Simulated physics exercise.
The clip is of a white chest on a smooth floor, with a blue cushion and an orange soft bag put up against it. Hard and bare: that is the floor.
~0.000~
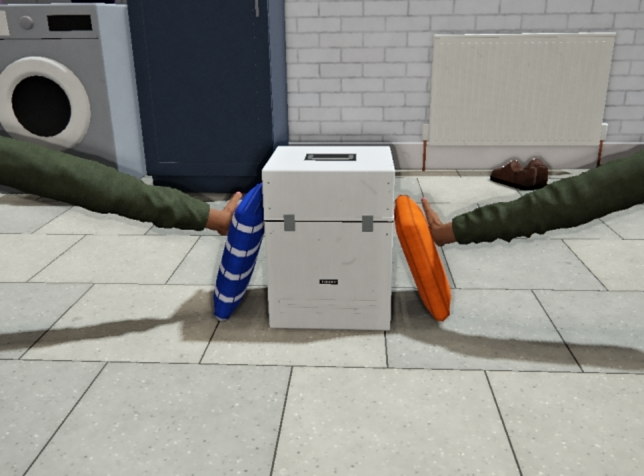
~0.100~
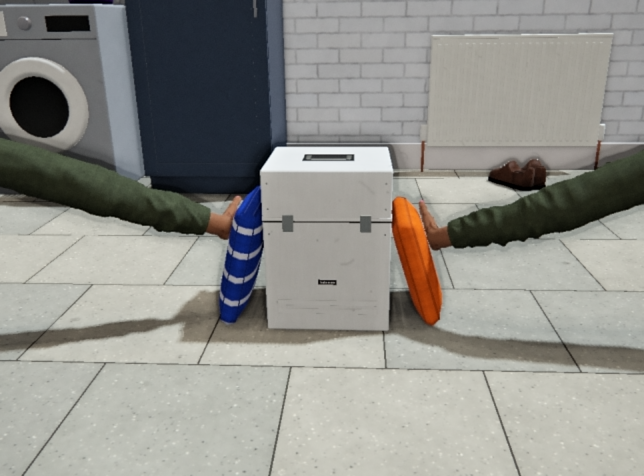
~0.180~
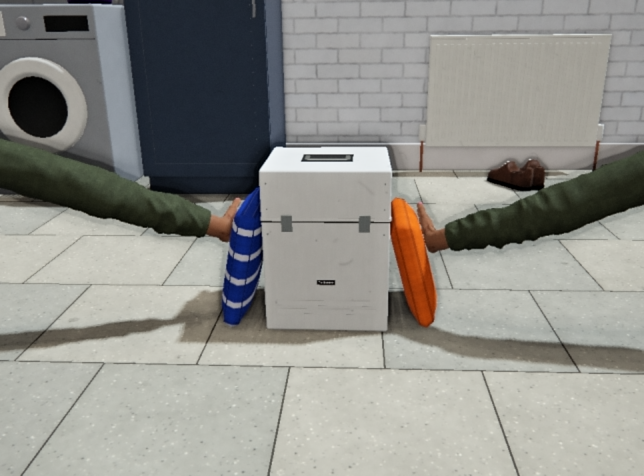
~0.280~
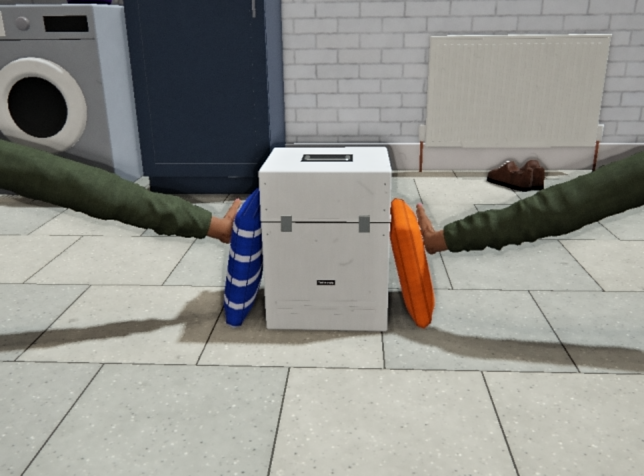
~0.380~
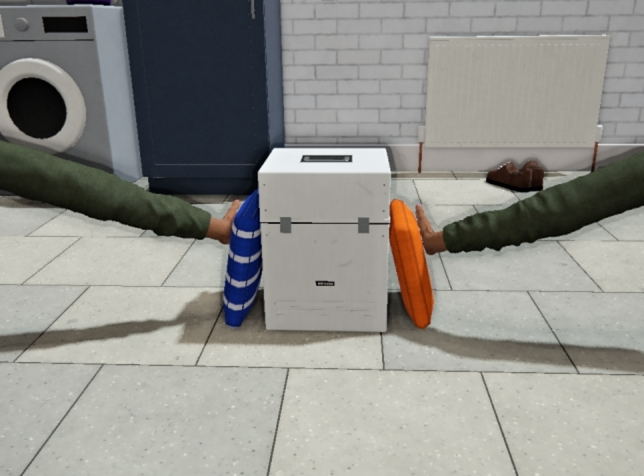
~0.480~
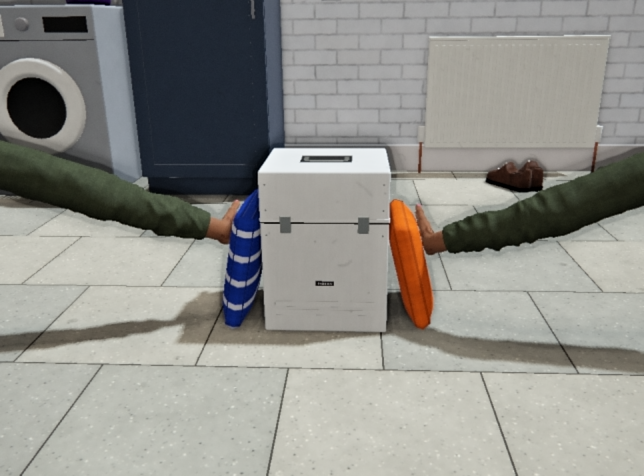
A striped blue cushion and an orange soft bag, each with a hand against its outer side, tilt slightly more upright as their lower ends shift inward beside a white chest on a tiled floor, then stay nearly still.
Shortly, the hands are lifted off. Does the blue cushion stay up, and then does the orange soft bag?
In the end the blue cushion stays up, the orange soft bag stays up.
By 1.00 s, cushion still up near (248, 255); soft bag still up near (409, 262).
When it is over, cushion still up near (248, 255); soft bag still up near (409, 262). The blue cushion keeps leaning and the orange soft bag holds its lean.
